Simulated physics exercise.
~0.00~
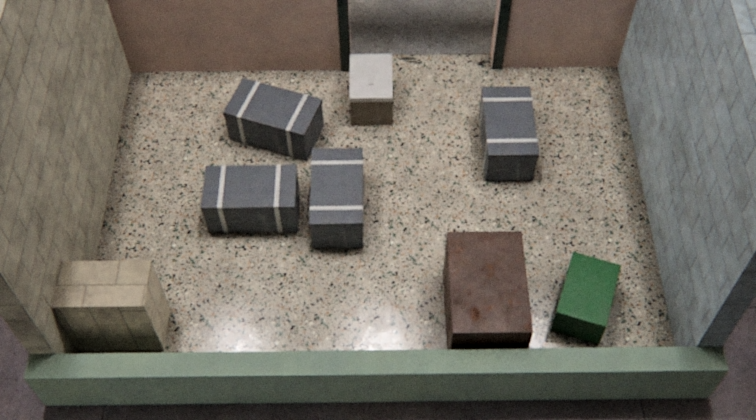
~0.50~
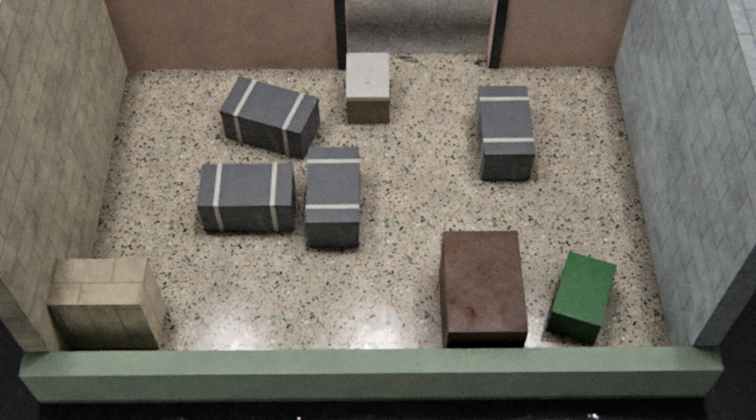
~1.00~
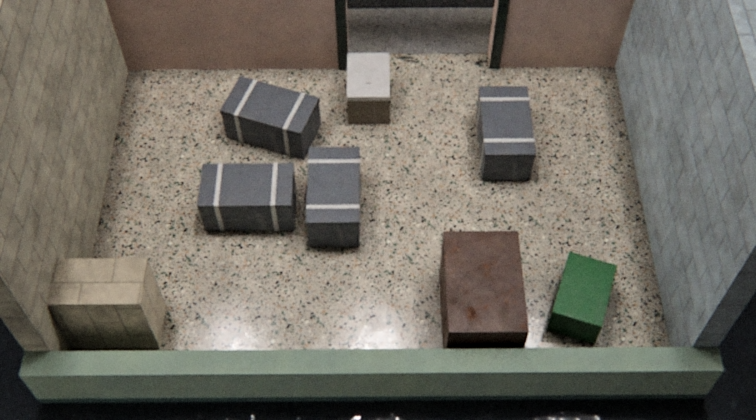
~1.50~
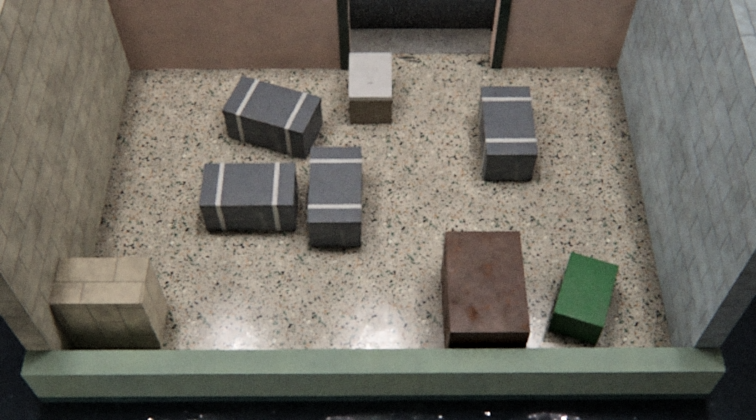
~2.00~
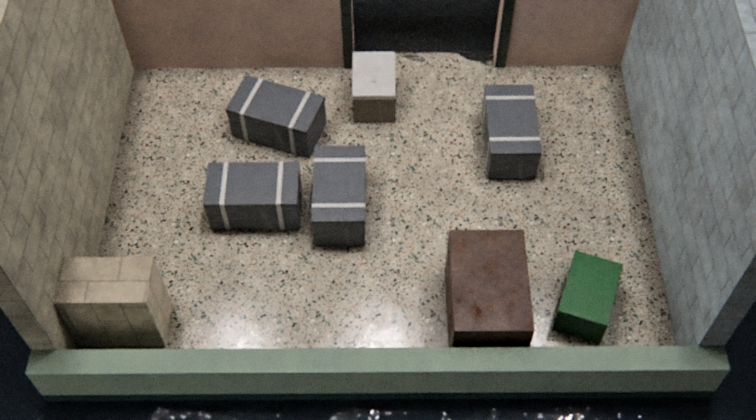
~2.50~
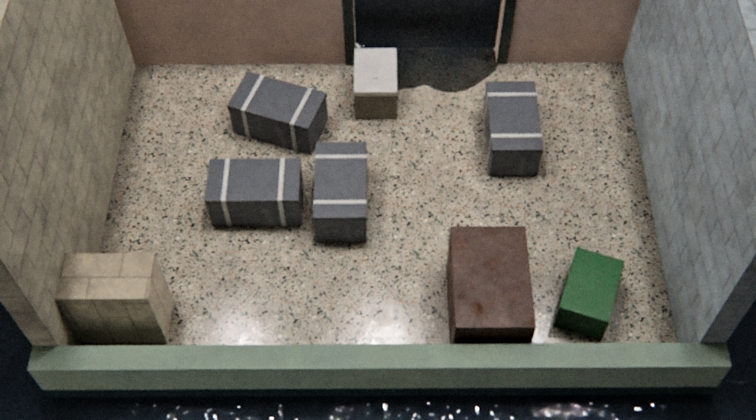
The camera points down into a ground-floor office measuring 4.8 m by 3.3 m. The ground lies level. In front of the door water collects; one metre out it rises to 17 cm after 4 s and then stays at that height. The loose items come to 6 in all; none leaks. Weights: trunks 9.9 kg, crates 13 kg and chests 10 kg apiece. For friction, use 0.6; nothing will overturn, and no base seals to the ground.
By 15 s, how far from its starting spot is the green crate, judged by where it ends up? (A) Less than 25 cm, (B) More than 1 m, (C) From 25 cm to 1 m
Option C: From 25 cm to 1 m.
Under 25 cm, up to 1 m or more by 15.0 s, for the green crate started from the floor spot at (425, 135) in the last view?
Short answer, it is taken a long way.
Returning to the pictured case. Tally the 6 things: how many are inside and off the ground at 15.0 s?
Total: 6.
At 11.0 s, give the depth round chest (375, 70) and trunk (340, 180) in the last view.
About 6 and 8 cm.
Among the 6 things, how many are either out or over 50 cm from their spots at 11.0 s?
That would be 5.
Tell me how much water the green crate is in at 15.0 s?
Depth approx. 11 cm.
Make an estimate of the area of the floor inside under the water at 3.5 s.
About 1.5 m2.
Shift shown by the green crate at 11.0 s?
I'd guess some 30 cm by then.
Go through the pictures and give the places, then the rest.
In the first picture, the green crate at (589, 288) rests on the ground; water covers 0.0 m2; 0 of 6 have shifted.
In the second picture, the green crate at (585, 288) rests on the ground; 0.0 m2 under water; 0 of 6 have shifted.
In the third picture, the green crate at (585, 288) rests on the ground; water covers 0.0 m2; 0 of 6 have shifted.
In the fourth picture, the green crate at (587, 289) rests on the ground; water covers 0.0 m2; 0 of 6 have shifted.
In the fifth picture, the green crate at (591, 287), on the bottom; water covers 0.0 m2; 0 of 6 have shifted.
In the sixth picture, the green crate at (593, 284) rests on the ground; water covers 0.3 m2; 0 of 6 have shifted.
After 3.5 s the green crate is near (593, 284), 0.0 m from its start, aground; 0 afloat.
After 6.8 s the green crate is near (610, 295), 0.2 m from its start, aground; 2 afloat.
After 11.0 s the green crate is near (564, 291), 0.3 m from its start, afloat; 6 afloat.
After 15.0 s the green crate is near (631, 226), 0.6 m from its start, afloat; 6 afloat.
